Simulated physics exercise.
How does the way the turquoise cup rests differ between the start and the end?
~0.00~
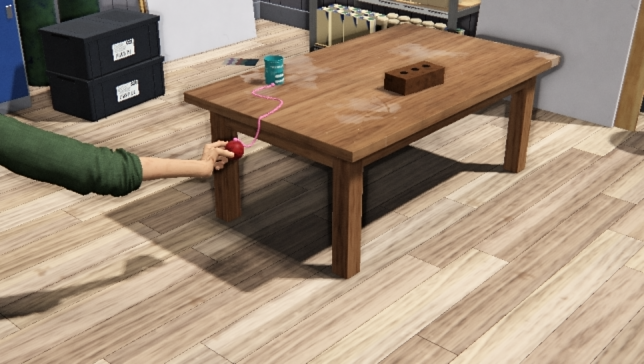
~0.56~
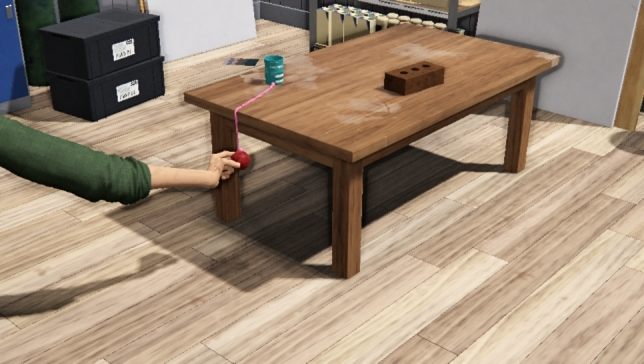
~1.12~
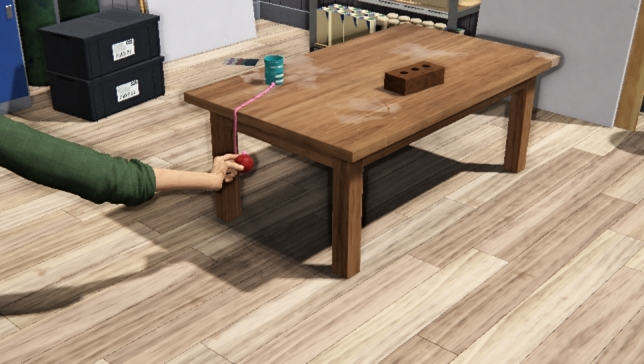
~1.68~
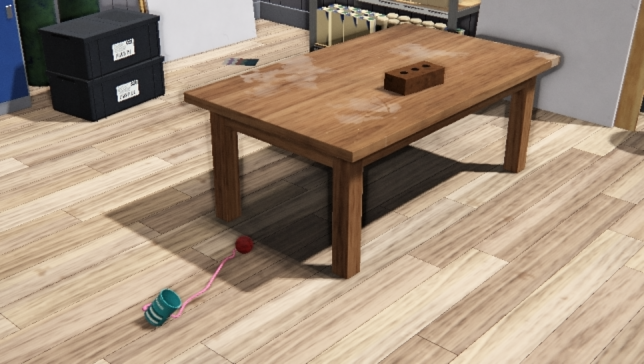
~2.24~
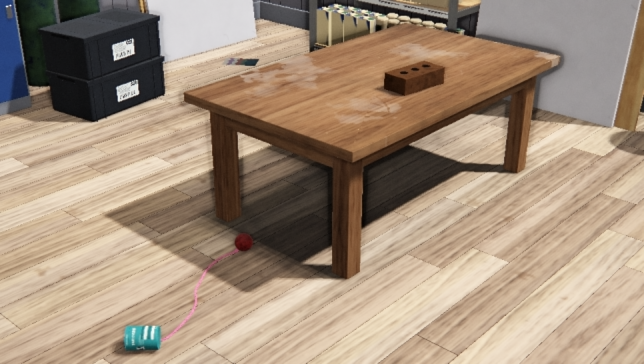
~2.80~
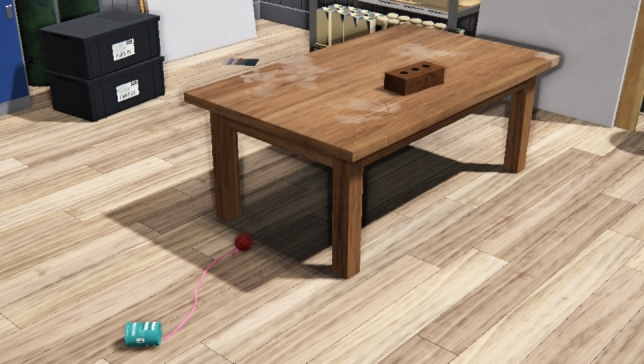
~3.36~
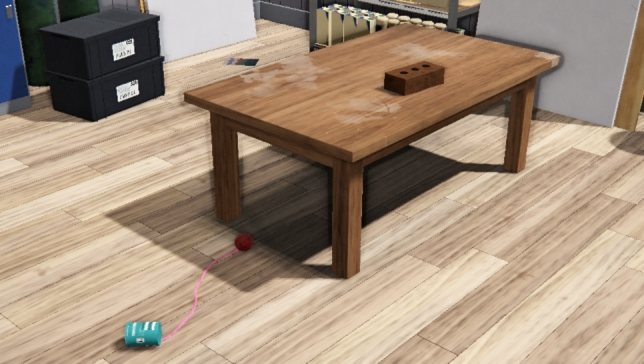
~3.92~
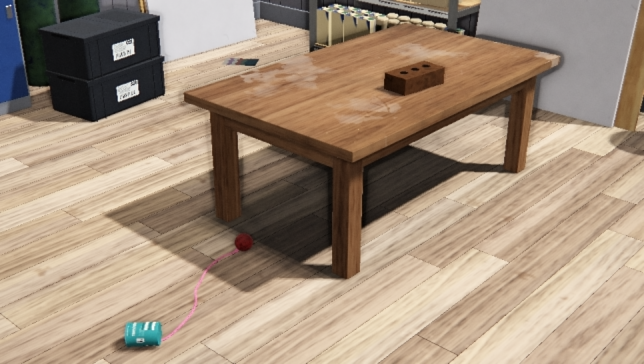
At the start the turquoise cup stands upright on the table. At the end it lies on its side on the floor.
